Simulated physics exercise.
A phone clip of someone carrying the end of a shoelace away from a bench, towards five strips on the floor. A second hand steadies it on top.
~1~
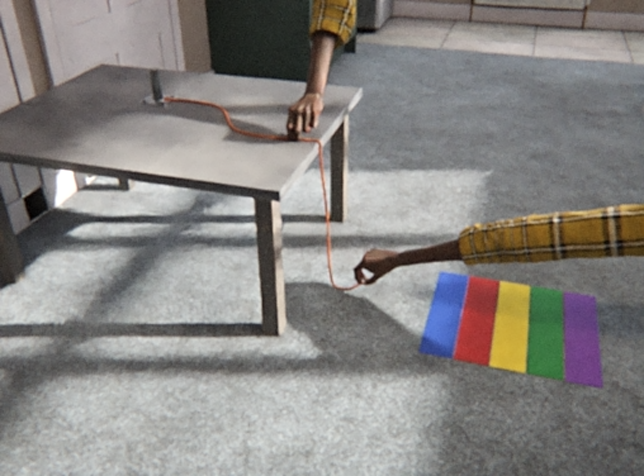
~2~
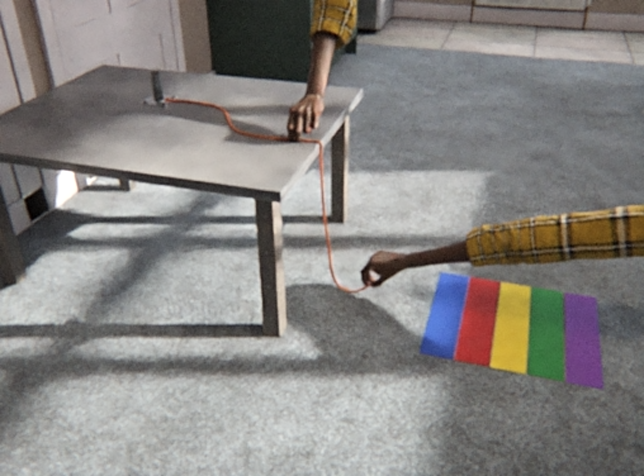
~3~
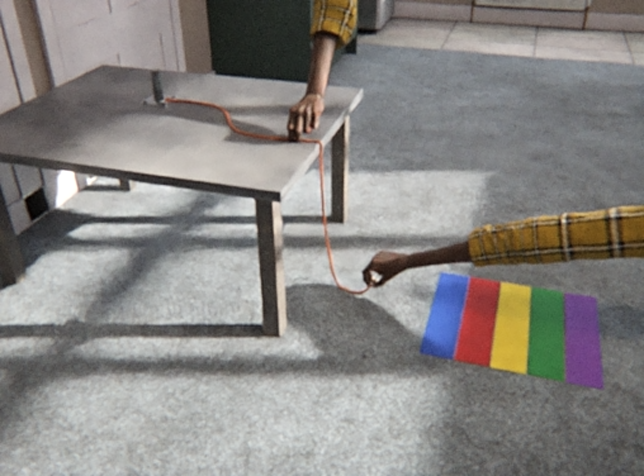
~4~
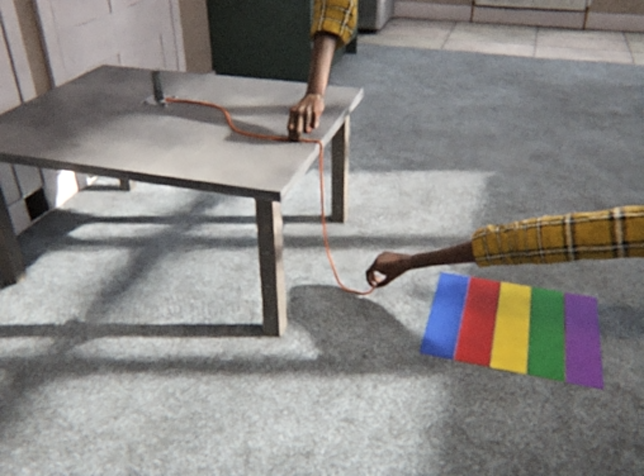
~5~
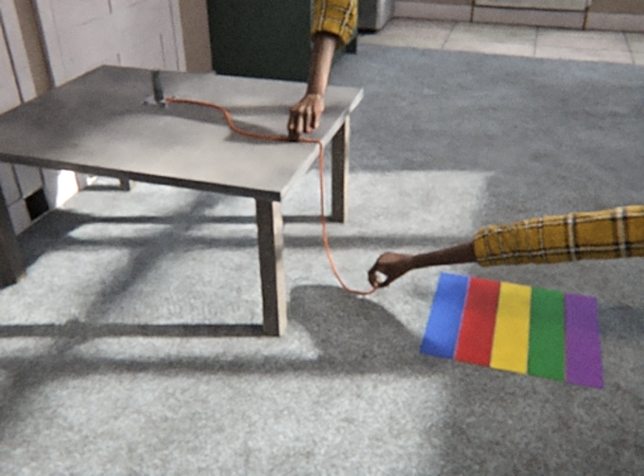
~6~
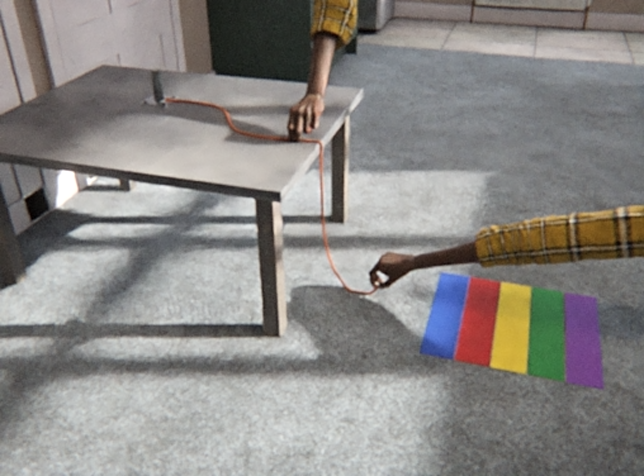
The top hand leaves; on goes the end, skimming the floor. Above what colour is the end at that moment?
Over red.
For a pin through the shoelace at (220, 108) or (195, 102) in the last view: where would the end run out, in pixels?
The places are (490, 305) and (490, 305).
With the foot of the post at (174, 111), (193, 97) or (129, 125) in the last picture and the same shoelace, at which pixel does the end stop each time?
The places are (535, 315), (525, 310) and (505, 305).
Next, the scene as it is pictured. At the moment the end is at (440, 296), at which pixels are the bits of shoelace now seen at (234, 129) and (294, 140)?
About (262, 124), and the other about (321, 138).
Soon after, end near (440, 296); over blue.
Then, end near (471, 302); over red.
At full stretch, end near (489, 305); over red. The end stops over the red strip.
